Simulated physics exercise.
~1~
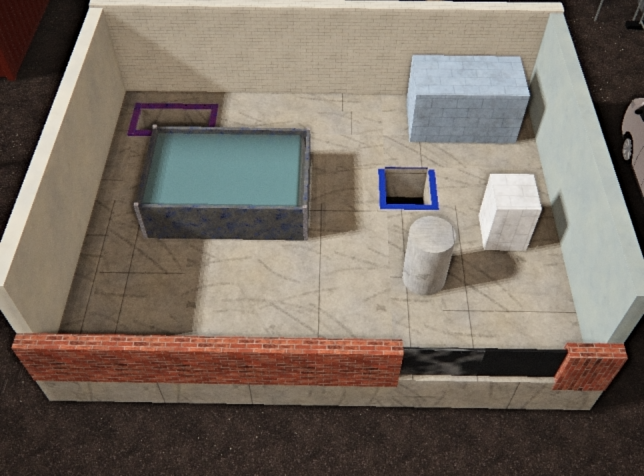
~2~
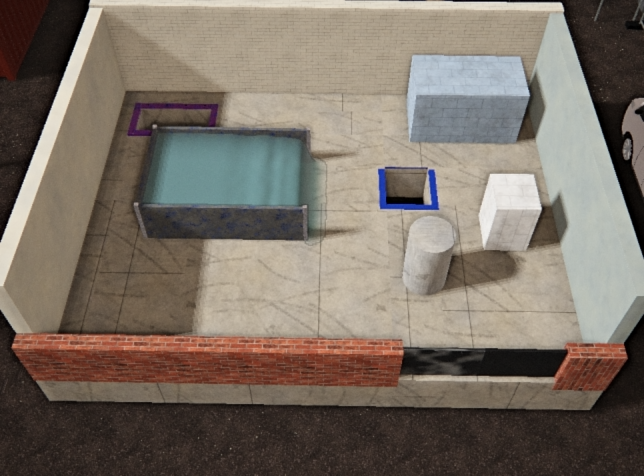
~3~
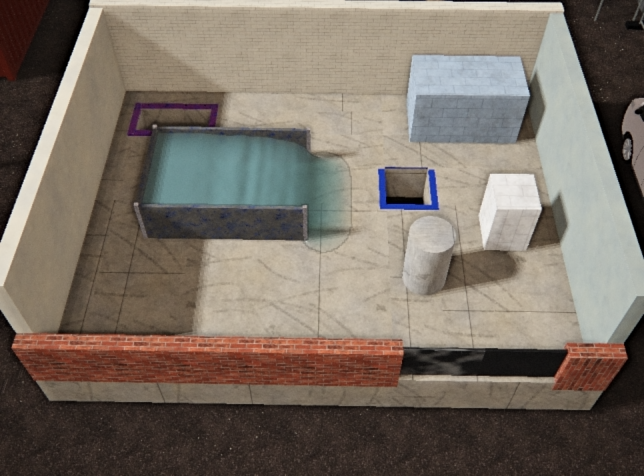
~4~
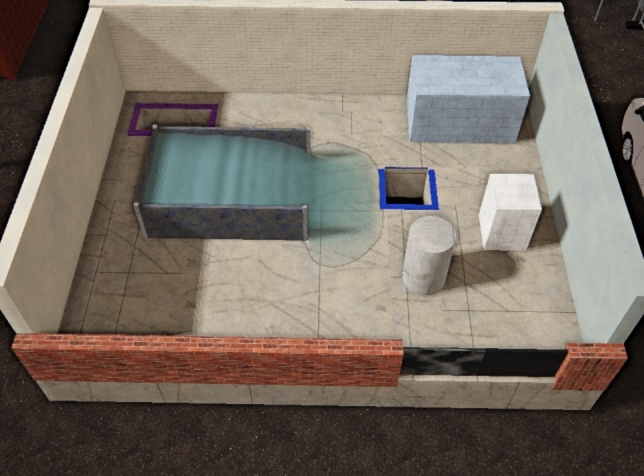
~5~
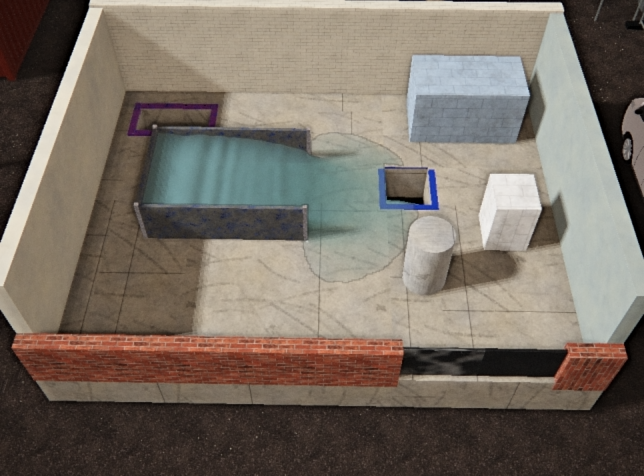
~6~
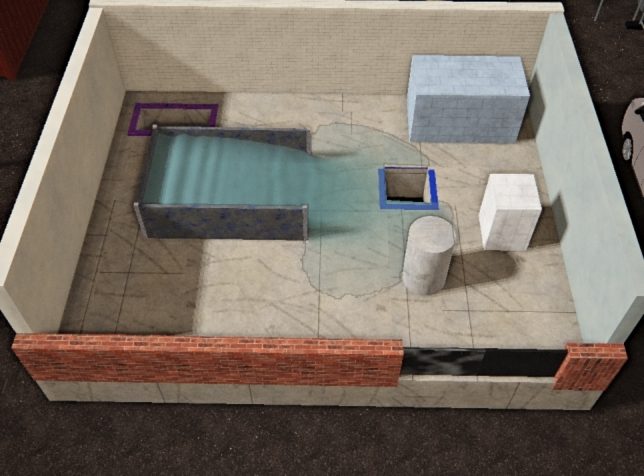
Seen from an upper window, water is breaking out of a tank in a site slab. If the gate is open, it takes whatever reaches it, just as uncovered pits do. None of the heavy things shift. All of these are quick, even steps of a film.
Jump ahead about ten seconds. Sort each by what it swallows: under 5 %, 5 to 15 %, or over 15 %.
Sorted: Gate under 5 %, purple pit under 5 %, blue pit over 15 %.
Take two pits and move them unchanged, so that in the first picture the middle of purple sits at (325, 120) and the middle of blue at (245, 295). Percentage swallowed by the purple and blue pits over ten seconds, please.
Looks like purple collects 4 percent and blue collects 12 percent.
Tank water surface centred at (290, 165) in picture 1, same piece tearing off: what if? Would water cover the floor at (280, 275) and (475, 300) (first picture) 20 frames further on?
Taking them in order, the first is left untouched and the second is inundated.
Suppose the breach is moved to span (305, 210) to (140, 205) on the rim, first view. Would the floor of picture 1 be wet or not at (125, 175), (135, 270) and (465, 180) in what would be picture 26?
Spot by spot: Soaked through, then soaked through, then unaffected.
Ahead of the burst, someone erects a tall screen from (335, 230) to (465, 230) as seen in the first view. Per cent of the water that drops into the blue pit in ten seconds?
The blue pit takes 50 parts in a hundred.
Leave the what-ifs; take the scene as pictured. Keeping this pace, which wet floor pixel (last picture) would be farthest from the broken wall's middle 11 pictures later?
Roughly at (582, 368).
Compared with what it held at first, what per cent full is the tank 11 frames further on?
It comes to some 40 percent.
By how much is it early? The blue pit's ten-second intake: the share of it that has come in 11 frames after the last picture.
I make it 40 per cent.
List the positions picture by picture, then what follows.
The first frame shows the open tank at (227, 169) is whole and still.
In the second frame, the front is at (311, 159), out from the gap at (306, 190).
In the third frame, the front is at (334, 157), out from the gap at (306, 191).
In the fourth frame, water pours out at (306, 192) and has run to (363, 155).
In the fifth frame, water pours out at (306, 192) and has run to a hidden place.
In the sixth frame, the front is at a hidden place, out from the gap at (306, 192).
A moment on, water covers 30 % of the floor; the gate 0 %, the purple pit 0 %, the blue pit 9 %.
Next, water covers 40 % of the floor; the gate 0 %, the purple pit 0 %, the blue pit 17 %.
Then, water covers 55 % of the floor; the gate 0 %, the purple pit 0 %, the blue pit 26 %.
Later, water covers 70 % of the floor; the gate 0 %, the purple pit 0 %, the blue pit 33 %.
In the end, water covers 95 % of the floor; the gate 0 %, the purple pit 0 %, the blue pit 41 %.
